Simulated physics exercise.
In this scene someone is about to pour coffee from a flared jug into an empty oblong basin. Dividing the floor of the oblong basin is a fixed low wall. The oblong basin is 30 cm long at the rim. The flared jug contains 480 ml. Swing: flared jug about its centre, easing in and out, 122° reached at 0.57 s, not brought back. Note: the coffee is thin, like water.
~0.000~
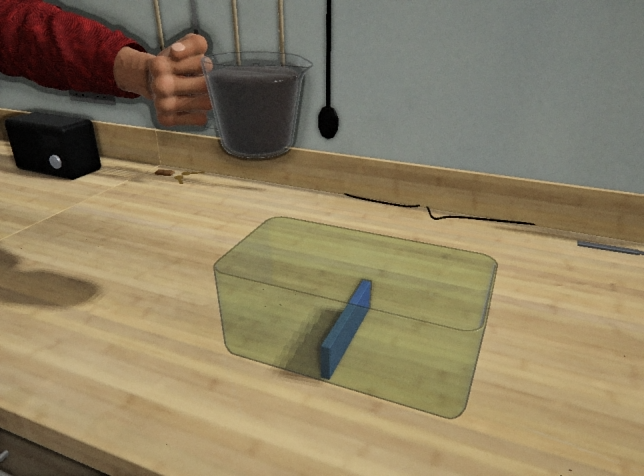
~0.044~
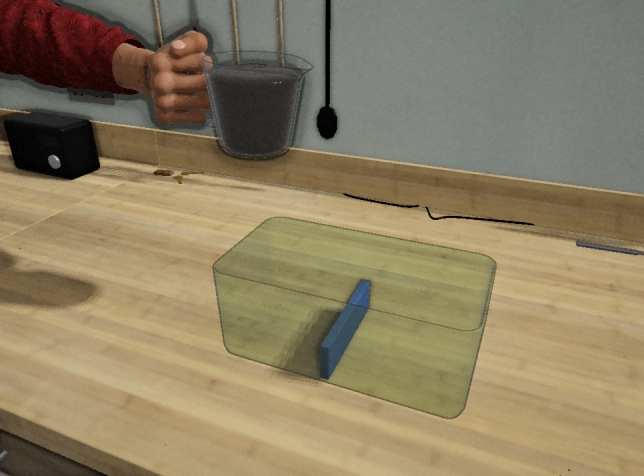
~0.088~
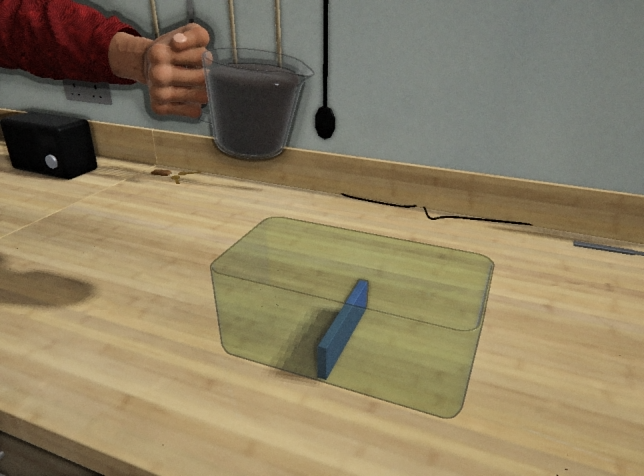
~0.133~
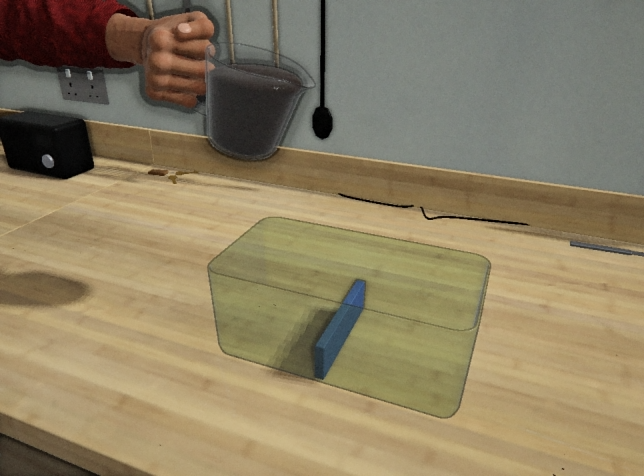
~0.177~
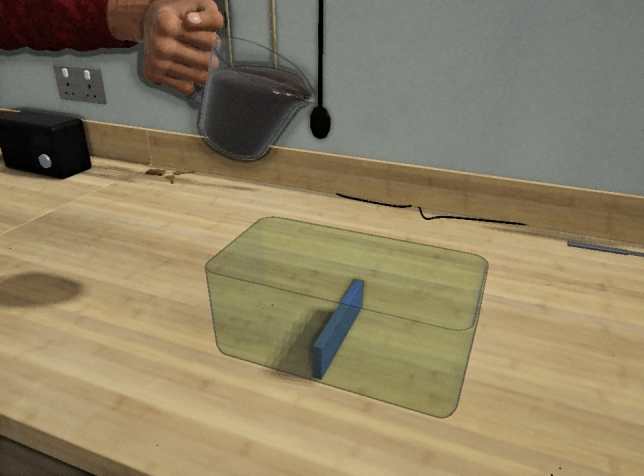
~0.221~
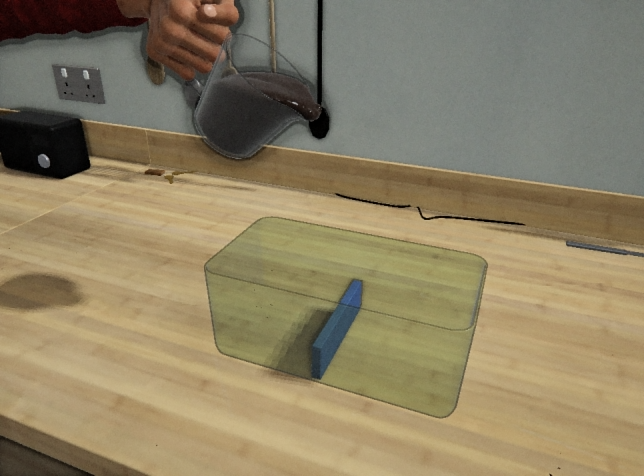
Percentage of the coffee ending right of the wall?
43 per cent.
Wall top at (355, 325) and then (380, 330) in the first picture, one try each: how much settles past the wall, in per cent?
40 then 15 %.
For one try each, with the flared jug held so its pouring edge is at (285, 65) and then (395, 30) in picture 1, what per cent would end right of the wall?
15 then 75 %.
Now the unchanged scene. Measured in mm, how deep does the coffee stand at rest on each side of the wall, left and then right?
Depths at rest: Left around 12 mm, right around 8 mm.
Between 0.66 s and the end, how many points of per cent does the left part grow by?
Change: Approx. 0 %.
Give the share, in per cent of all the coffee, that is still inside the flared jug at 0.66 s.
0 per cent or thereabouts.
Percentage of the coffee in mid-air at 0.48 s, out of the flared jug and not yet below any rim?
40 %.
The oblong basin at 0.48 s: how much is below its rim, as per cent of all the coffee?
34 %, roughly.
After 0.48 s the tilt is 114° and 25 per cent is still to pour, 3 is left of the wall and 31 right of it.
After 0.66 s the tilt is 122° and 0 per cent is still to pour, 52 is left of the wall and 41 right of it.
After 0.86 s the tilt is 122° and 0 per cent is still to pour, 52 is left of the wall and 42 right of it.
After 1.07 s the tilt is 122° and 0 per cent is still to pour, 52 is left of the wall and 43 right of it.
In the end 52 per cent lies left of the wall, 43 right of it and 4 outside.
